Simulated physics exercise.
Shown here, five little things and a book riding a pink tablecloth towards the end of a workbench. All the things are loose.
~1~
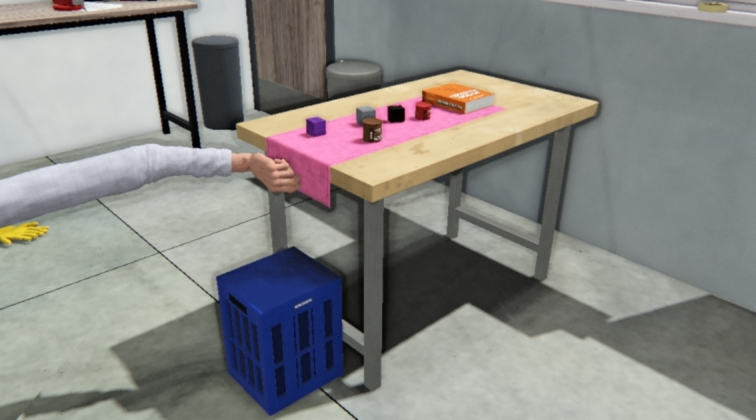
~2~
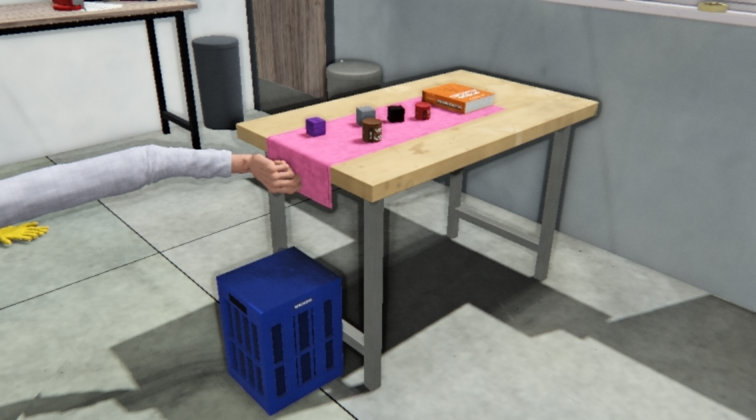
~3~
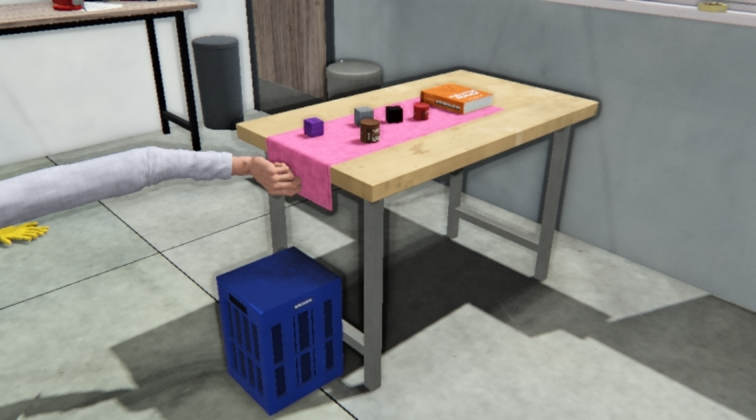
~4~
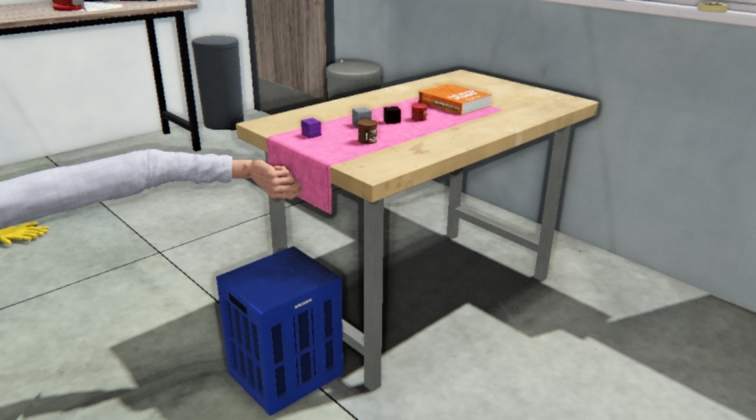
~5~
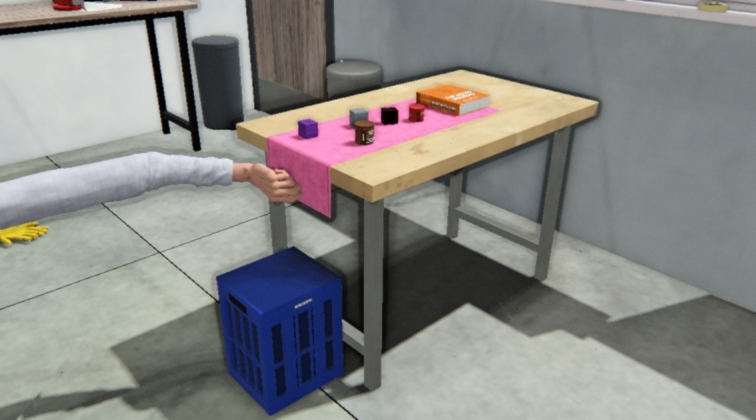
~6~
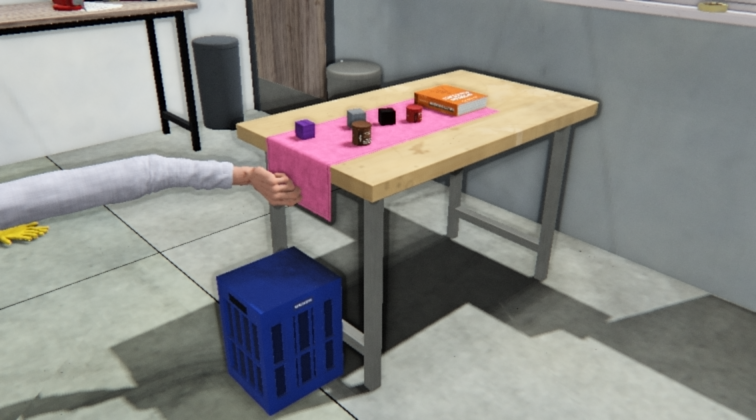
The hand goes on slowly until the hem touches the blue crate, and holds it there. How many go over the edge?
It carries off two.
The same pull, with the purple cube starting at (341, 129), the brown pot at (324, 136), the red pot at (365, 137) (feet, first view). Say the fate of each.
The purple cube tumbles off, the brown pot is carried off, the red pot drops off.
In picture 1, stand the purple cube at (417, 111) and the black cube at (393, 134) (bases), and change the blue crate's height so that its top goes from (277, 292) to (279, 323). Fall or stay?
The purple cube does not fall, the black cube tumbles off.
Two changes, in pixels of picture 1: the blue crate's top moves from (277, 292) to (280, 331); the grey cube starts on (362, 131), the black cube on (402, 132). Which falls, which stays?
The grey cube tumbles off, the black cube goes over.
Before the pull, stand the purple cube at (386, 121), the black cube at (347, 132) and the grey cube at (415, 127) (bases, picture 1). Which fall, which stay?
The purple cube survives; the black cube tumbles off; the grey cube keeps its place on top.
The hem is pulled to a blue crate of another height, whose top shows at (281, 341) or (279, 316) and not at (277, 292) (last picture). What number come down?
Then 4 and 3.
Soon after, hem near (299, 229); all still up.
After that, hem on the crate; purple cube and brown pot gone.
In the end, hem on the crate; purple cube and brown pot gone. The answer is two.
